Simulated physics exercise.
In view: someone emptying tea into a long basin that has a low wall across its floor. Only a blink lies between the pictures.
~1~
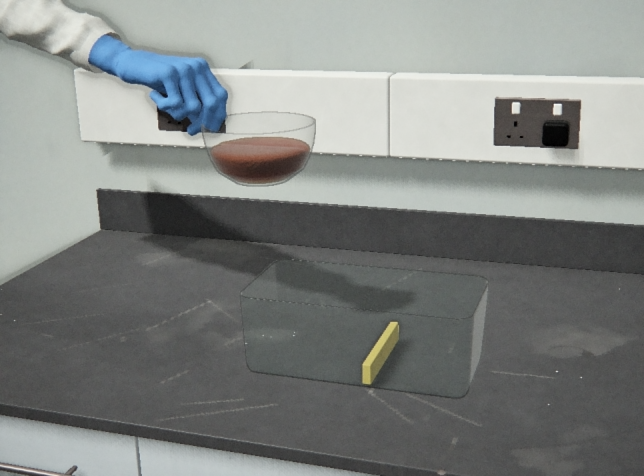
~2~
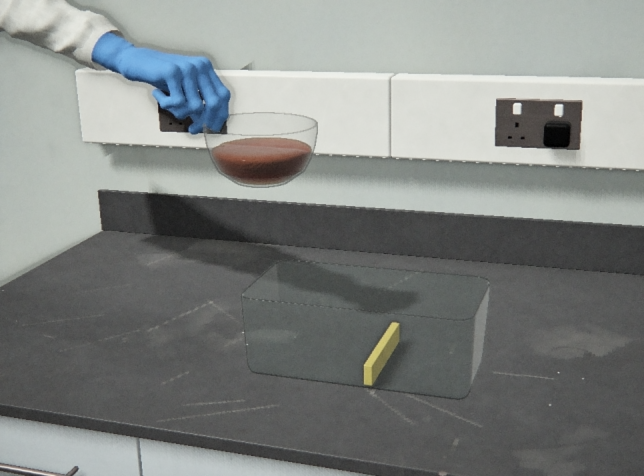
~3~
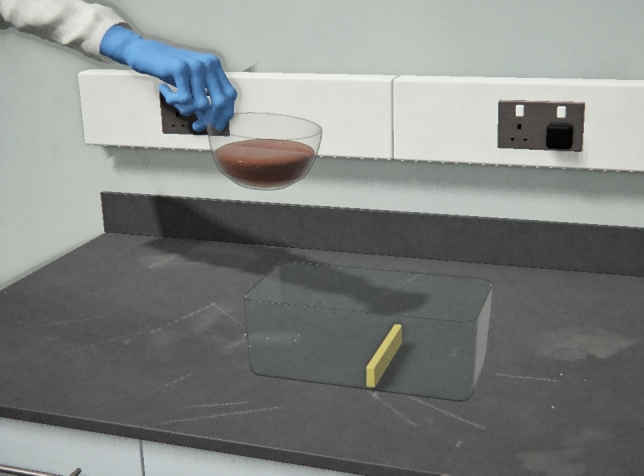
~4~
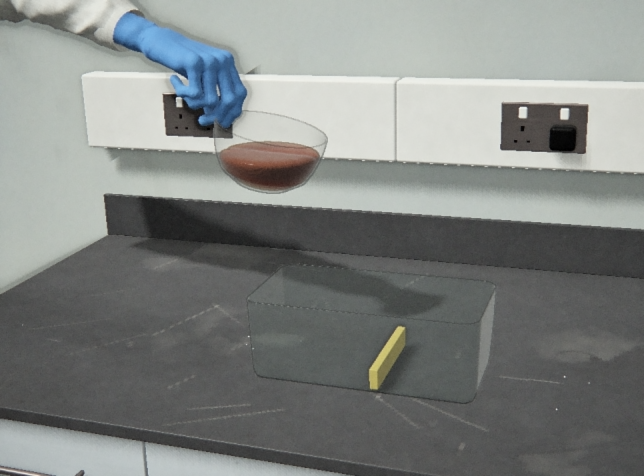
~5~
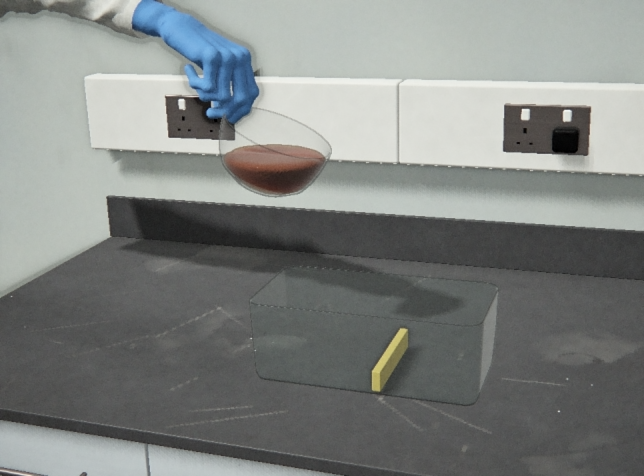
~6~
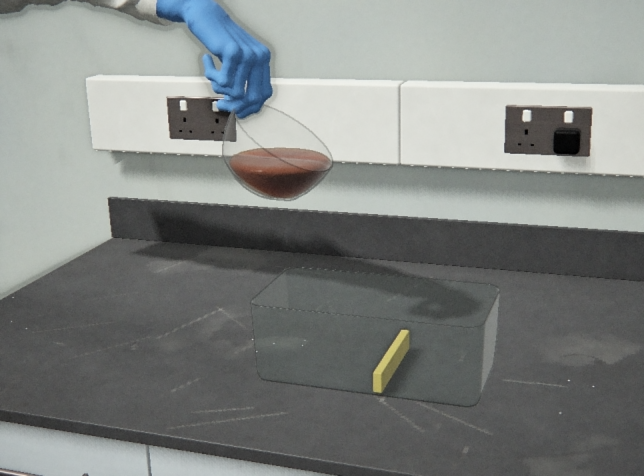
On a dark lab counter, a blue-gloved hand held a glass bowl of reddish-brown liquid above a clear basin with a low yellow wall, then steadily tilted the bowl to the right.
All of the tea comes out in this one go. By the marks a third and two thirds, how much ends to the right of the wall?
It comes to less than a third.
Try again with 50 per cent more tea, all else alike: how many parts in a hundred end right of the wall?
Some 35 per cent.
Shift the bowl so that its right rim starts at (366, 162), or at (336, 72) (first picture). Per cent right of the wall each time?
Roughly 85 per cent, and 70 per cent.
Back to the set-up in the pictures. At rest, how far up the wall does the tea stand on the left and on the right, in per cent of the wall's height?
The left part 60 per cent, the right part 10.
A moment on, the bowl is tipped on its side and 37 per cent is still to pour, 18 is left of the wall and 0 right of it.
Next, the bowl is tipped on its side and 6 per cent is still to pour, 74 is left of the wall and 4 right of it.
Then the bowl is tipped on its side and 0 per cent is still to pour, 88 is left of the wall and 8 right of it.
Later the bowl is tipped on its side and 0 per cent is still to pour, 88 is left of the wall and 9 right of it.
Finally, 88 per cent lies left of the wall, 9 right of it and 2 outside.
